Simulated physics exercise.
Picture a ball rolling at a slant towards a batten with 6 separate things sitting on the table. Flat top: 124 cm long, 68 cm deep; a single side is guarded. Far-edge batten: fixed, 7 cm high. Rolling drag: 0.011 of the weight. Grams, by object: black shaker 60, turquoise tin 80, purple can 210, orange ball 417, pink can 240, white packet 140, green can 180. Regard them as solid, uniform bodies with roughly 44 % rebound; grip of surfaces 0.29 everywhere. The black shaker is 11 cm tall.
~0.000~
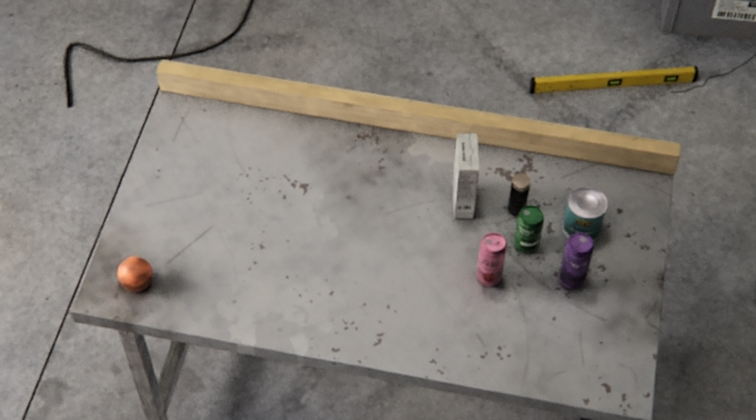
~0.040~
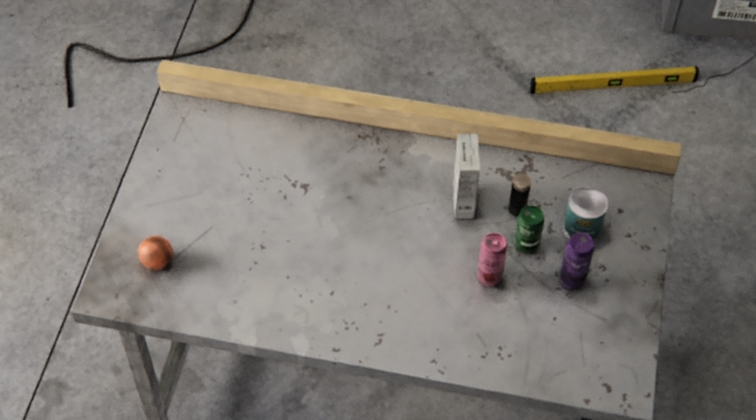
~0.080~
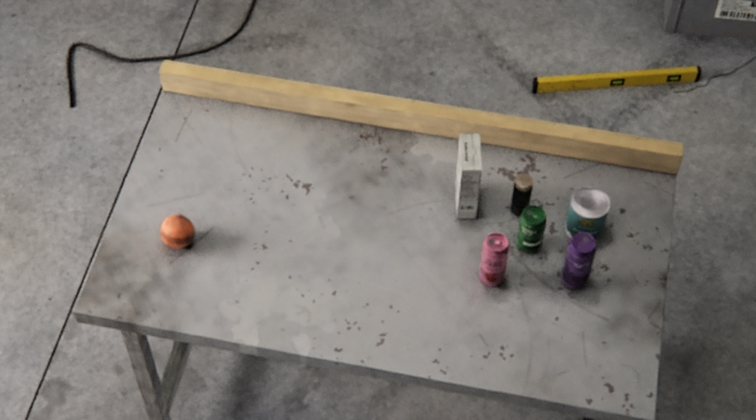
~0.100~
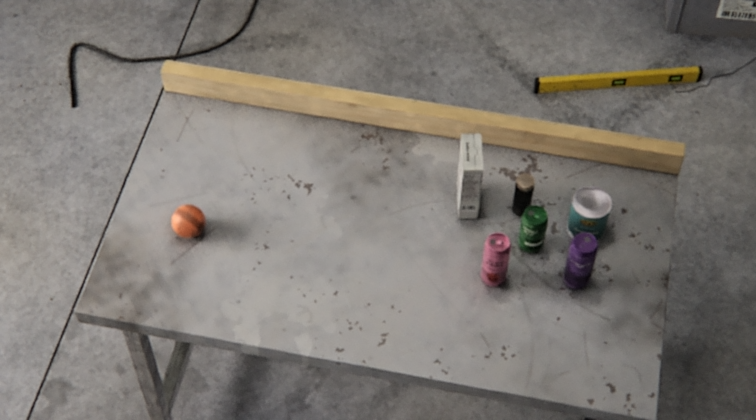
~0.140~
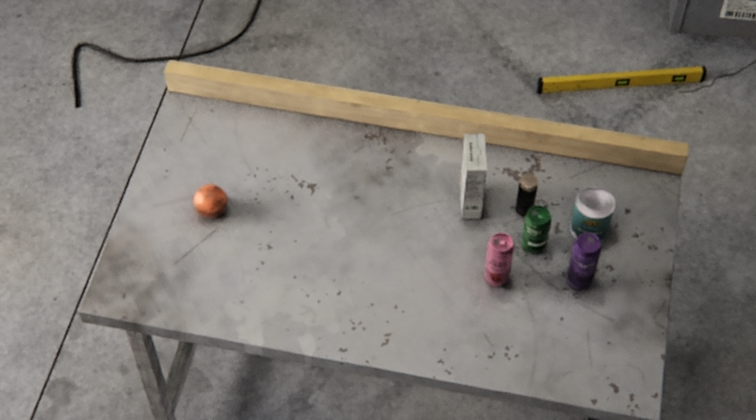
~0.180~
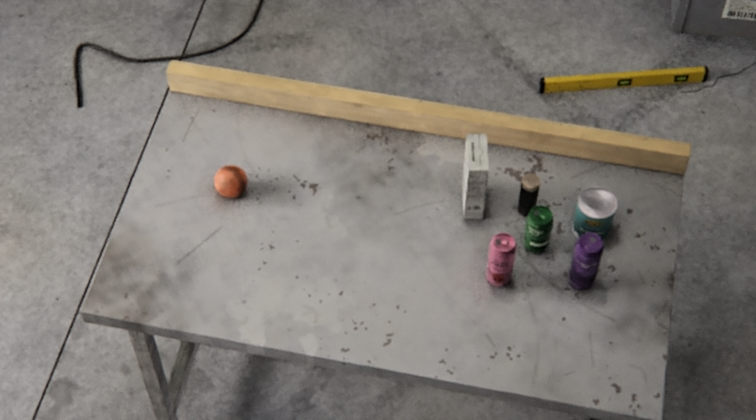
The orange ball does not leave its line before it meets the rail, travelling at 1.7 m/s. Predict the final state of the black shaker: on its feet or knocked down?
On its feet.
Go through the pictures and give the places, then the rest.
Orange ball (135, 274); black shaker (519, 195), in the first picture.
Orange ball (156, 253); pink can (492, 260), in the second picture.
Orange ball (178, 232); green can (531, 230), in the third picture.
Orange ball (189, 221); purple can (580, 262), in the fourth picture.
Orange ball (211, 201); white packet (473, 177), in the fifth picture.
Orange ball (231, 181); black shaker (529, 195), in the sixth picture.
By 0.48 s, orange ball near (316, 143).
By 1.28 s, orange ball near (446, 242).
By 2.68 s, orange ball near (511, 359); pink can 3 cm from its spot.
When it is over (3.5 s), all 6 within 4 cm of the start. End places, in pixels of the last picture, black shaker near (529, 195).
